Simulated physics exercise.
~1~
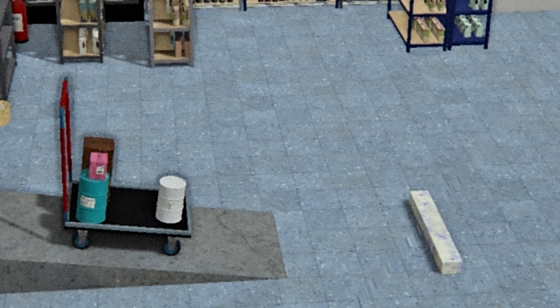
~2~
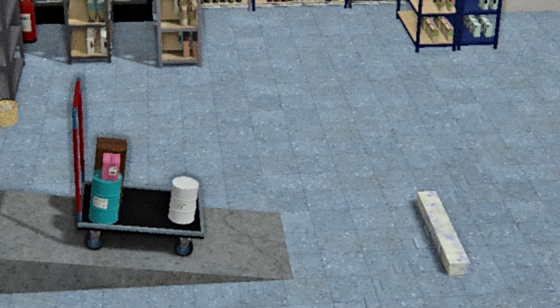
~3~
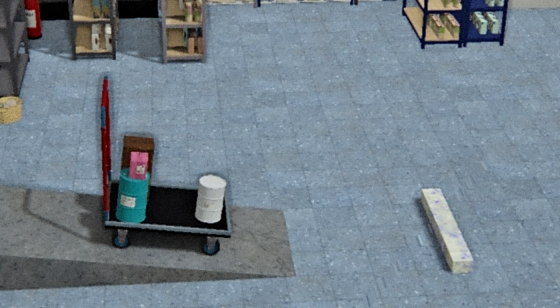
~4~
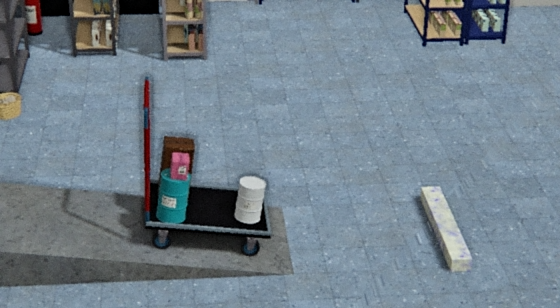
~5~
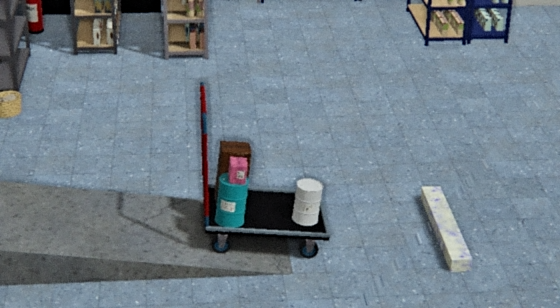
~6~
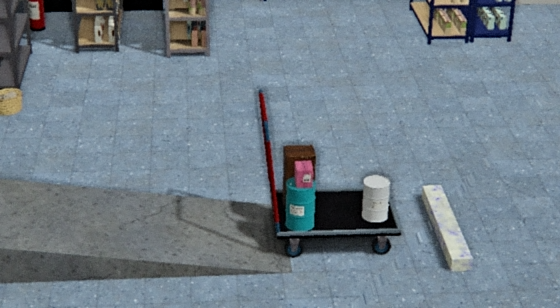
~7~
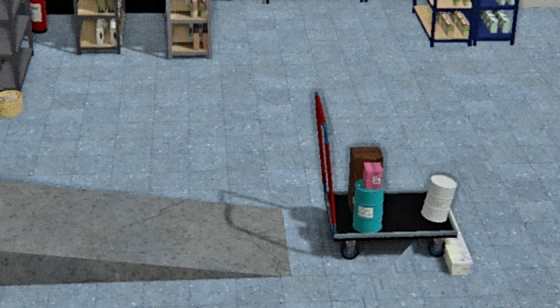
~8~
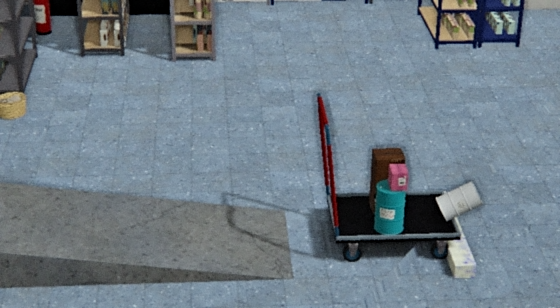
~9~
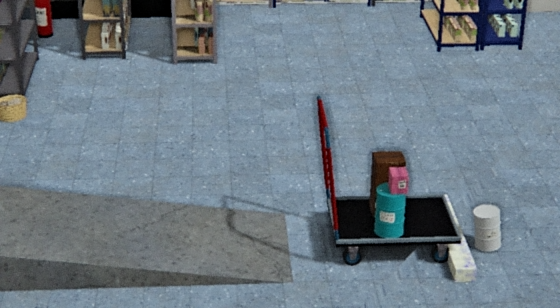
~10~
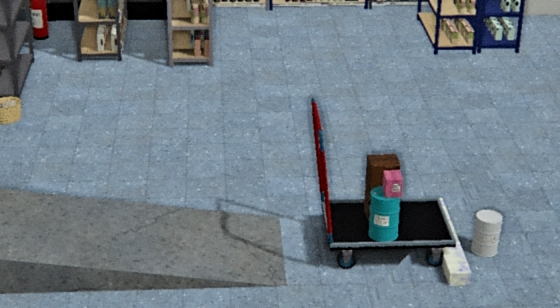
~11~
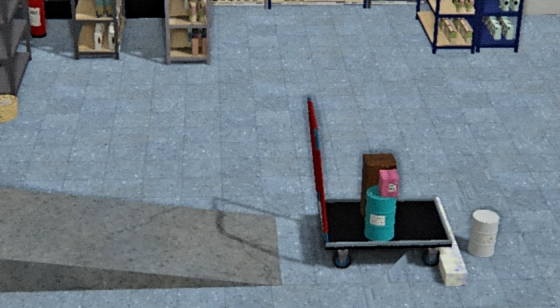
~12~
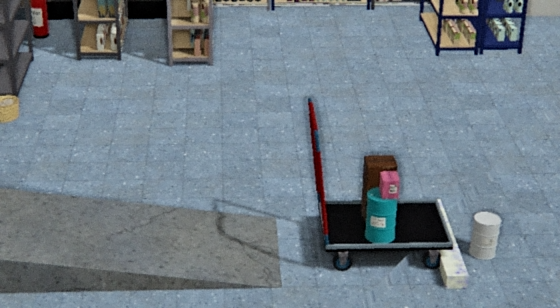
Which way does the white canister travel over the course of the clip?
It travels to the right, first riding on the trolley and then tumbling off its right-hand end at the kerb.
Storeroom with a ramp, a loaded flat trolley rolling right and stopping at a pale kerb, its white canister tumbling off beyond.
